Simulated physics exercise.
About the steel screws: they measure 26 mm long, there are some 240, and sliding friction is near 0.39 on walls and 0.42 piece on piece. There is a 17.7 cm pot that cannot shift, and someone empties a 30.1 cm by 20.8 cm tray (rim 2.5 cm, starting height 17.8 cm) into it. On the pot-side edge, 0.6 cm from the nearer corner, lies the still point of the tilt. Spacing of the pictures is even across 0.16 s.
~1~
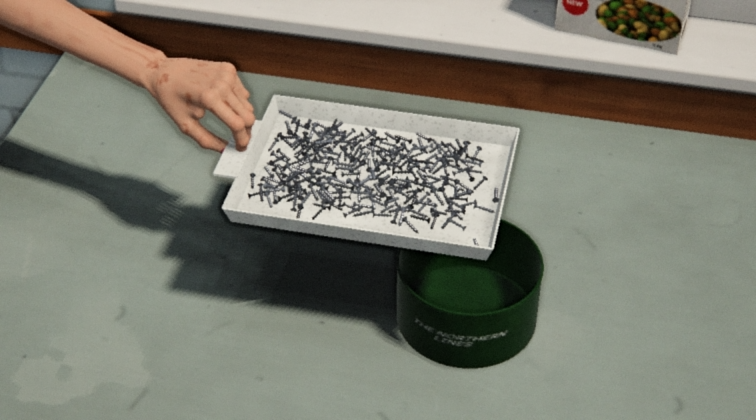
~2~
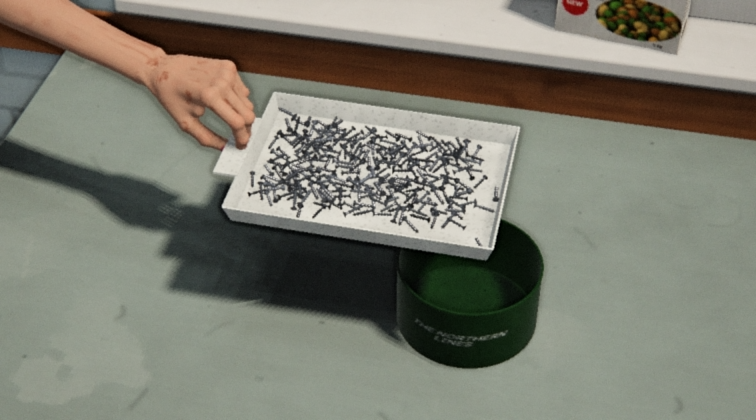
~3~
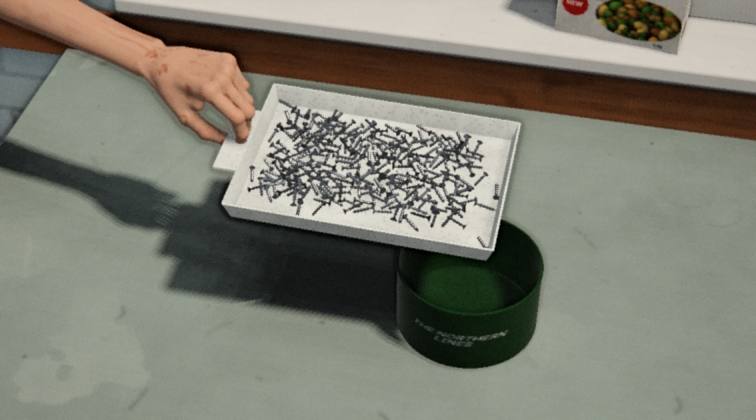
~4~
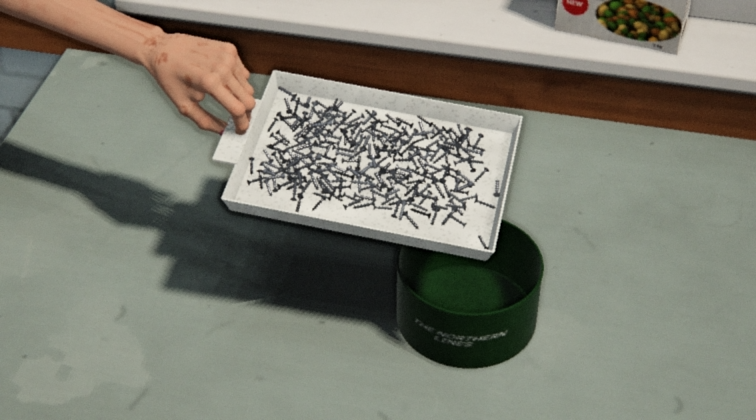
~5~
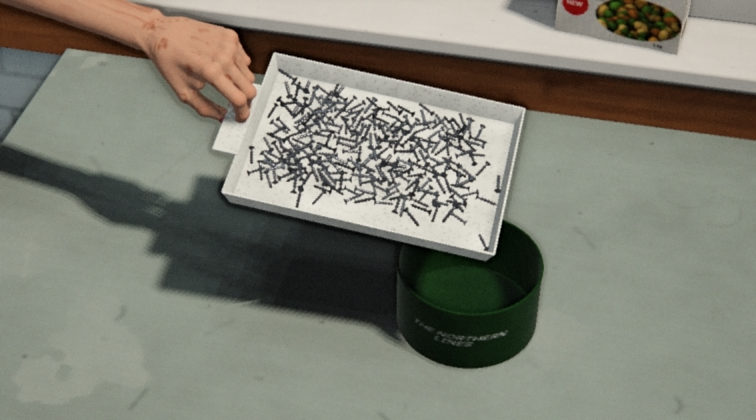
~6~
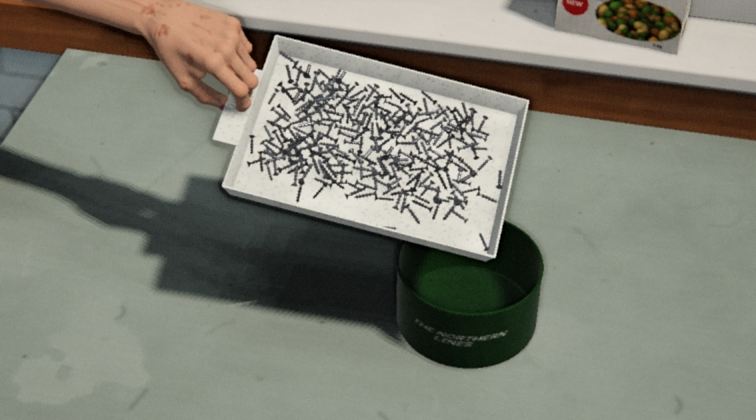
A white rectangular tray strewn with many small dark screws is held above a grey-green tabletop, seen from above at an angle. A hand grips its tab at the left, a dark green round pot with pale lettering sits beneath its right end, and a box picturing colourful food stands at upper right. The tray gradually tilts as its far-left side rises, while the screws barely shift and the camera stays still.
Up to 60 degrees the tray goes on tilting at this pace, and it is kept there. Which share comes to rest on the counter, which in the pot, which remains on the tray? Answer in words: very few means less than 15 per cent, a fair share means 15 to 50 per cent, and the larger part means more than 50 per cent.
Counter: The larger part. Pot: Very few. Tray: A fair share.
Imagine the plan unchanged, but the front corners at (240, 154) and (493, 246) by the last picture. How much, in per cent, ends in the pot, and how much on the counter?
Pot 10 % / counter 60 %.
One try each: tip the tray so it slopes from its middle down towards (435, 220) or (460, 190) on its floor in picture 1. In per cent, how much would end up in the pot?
That would be close to 5 per cent and then close to 10 per cent.
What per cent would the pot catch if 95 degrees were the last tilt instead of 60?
It would be near 0 per cent.
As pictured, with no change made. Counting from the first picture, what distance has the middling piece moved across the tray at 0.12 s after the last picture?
Displacement on the tray: Roughly 0 cm.
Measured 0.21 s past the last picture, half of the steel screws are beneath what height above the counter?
I'd put it near 30 cm.
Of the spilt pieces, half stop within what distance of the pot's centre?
That comes to near 20 cm.
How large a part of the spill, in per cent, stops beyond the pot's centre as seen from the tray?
About 80 per cent.
Then, 0.12 s after the last picture, tilt 42 degrees; the tray holds 100 %, the pot 0 %.
Then, 0.21 s after the last picture, tilt 57 degrees; the tray holds 100 %, the pot 0 %.
Then, 0.42 s after the last picture, tilt 60 degrees; the tray holds 65 %, the pot 0 %.
In the end, counter 60 %, pot 0 %, tray 40 %.
